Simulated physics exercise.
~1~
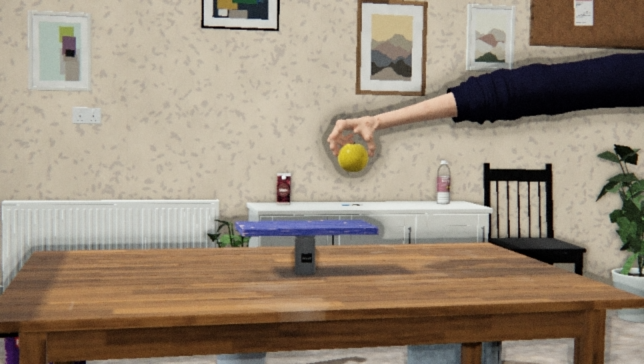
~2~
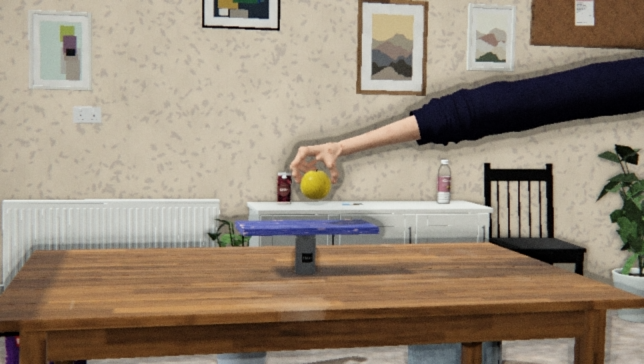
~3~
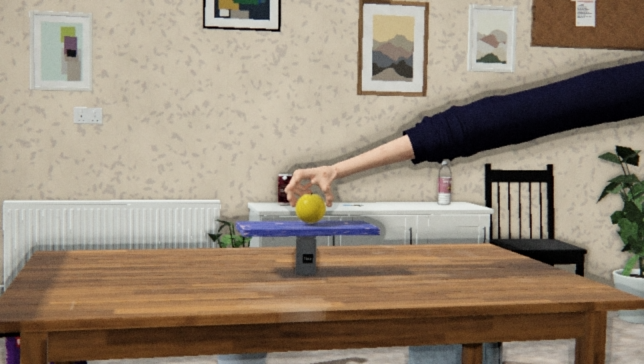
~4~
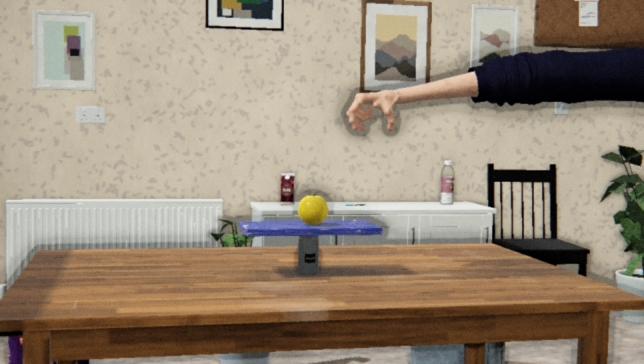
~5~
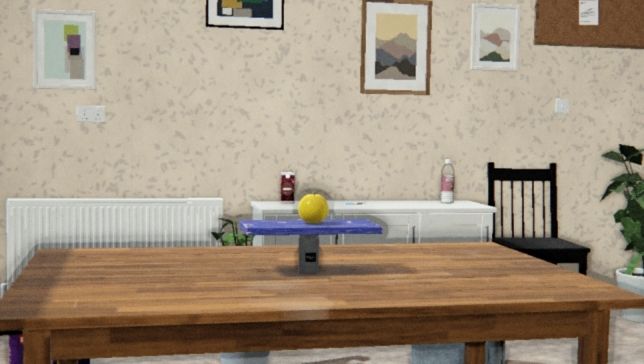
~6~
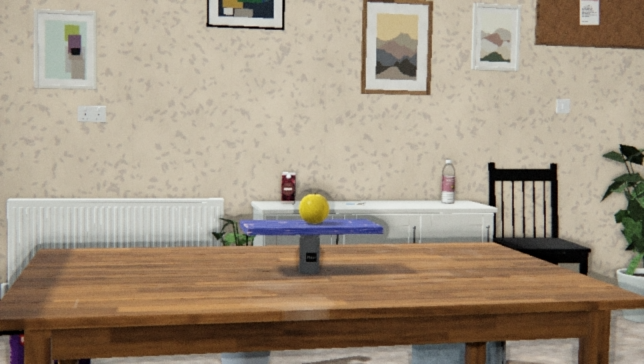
A hand brought a yellow apple leftward and down onto a blue board balanced on a small grey stand on a wooden table, then let go and drew back out of view, leaving the apple resting steadily on top.
